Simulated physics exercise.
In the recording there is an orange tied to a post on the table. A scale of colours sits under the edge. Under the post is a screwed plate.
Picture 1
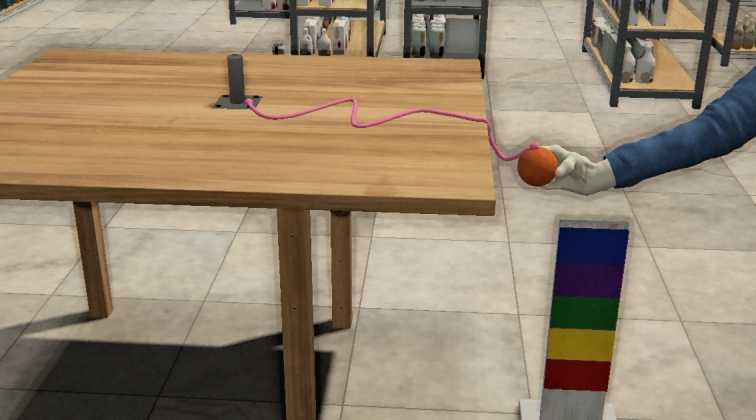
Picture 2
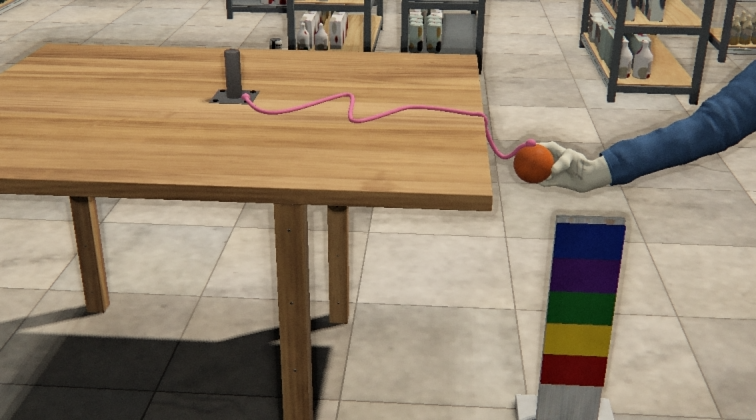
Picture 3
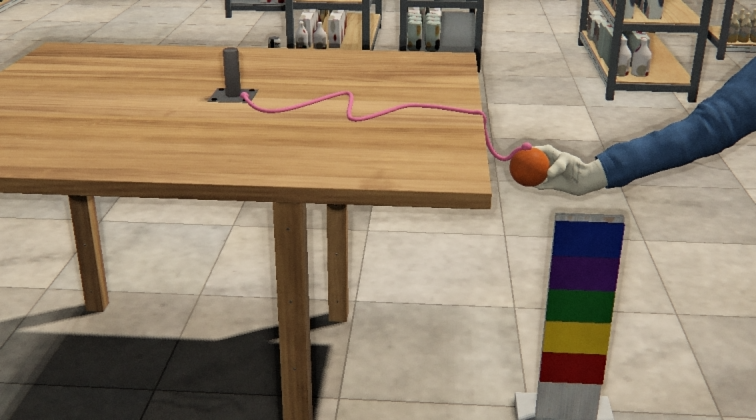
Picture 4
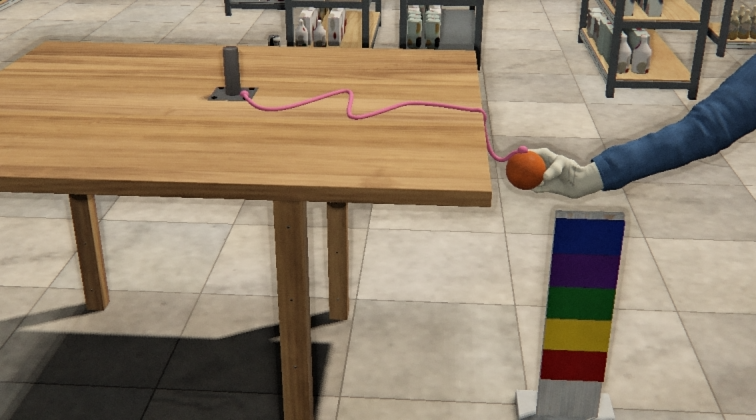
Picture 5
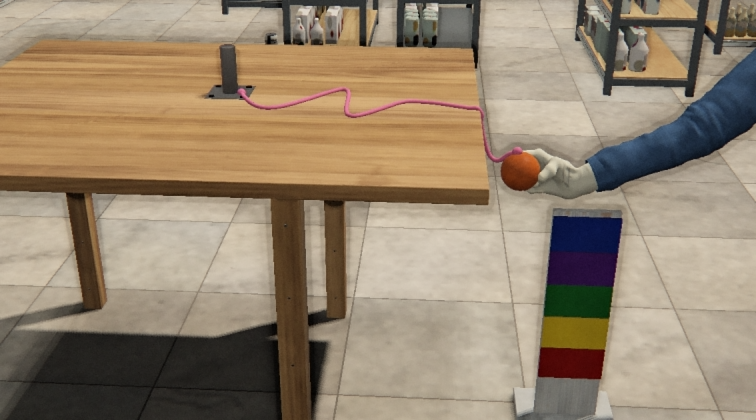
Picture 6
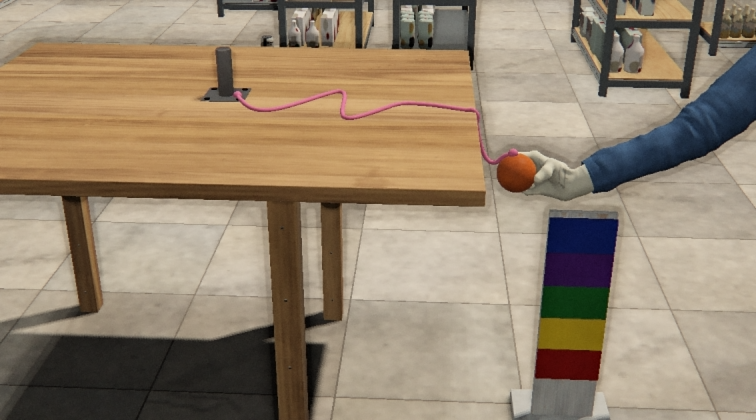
A gloved hand holding an orange ball on a pink cord moves slightly left and down.
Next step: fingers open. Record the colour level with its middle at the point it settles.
Colour at middle: Yellow.
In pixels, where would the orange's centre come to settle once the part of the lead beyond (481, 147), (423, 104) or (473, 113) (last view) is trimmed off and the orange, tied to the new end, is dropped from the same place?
In order, it comes to rest around (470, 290), (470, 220) and (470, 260).
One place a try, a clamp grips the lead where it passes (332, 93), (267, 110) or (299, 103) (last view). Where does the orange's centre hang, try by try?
Taking them in turn, I'd expect around (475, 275), (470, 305) and finally (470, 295).
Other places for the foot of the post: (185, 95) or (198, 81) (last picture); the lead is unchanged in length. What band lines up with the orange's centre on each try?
First try: Green; second try: Green.
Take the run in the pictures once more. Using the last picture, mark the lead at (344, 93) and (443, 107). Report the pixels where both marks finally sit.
The first one ends up at (394, 105) and the second one at (472, 213).
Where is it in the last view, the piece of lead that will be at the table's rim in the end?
Near pixel (355, 118).
Soon after, orange near (442, 319); level with yellow.
After that, orange near (480, 327); level with yellow.
In the end, orange near (462, 325); level with yellow. The lead holds its middle at yellow.
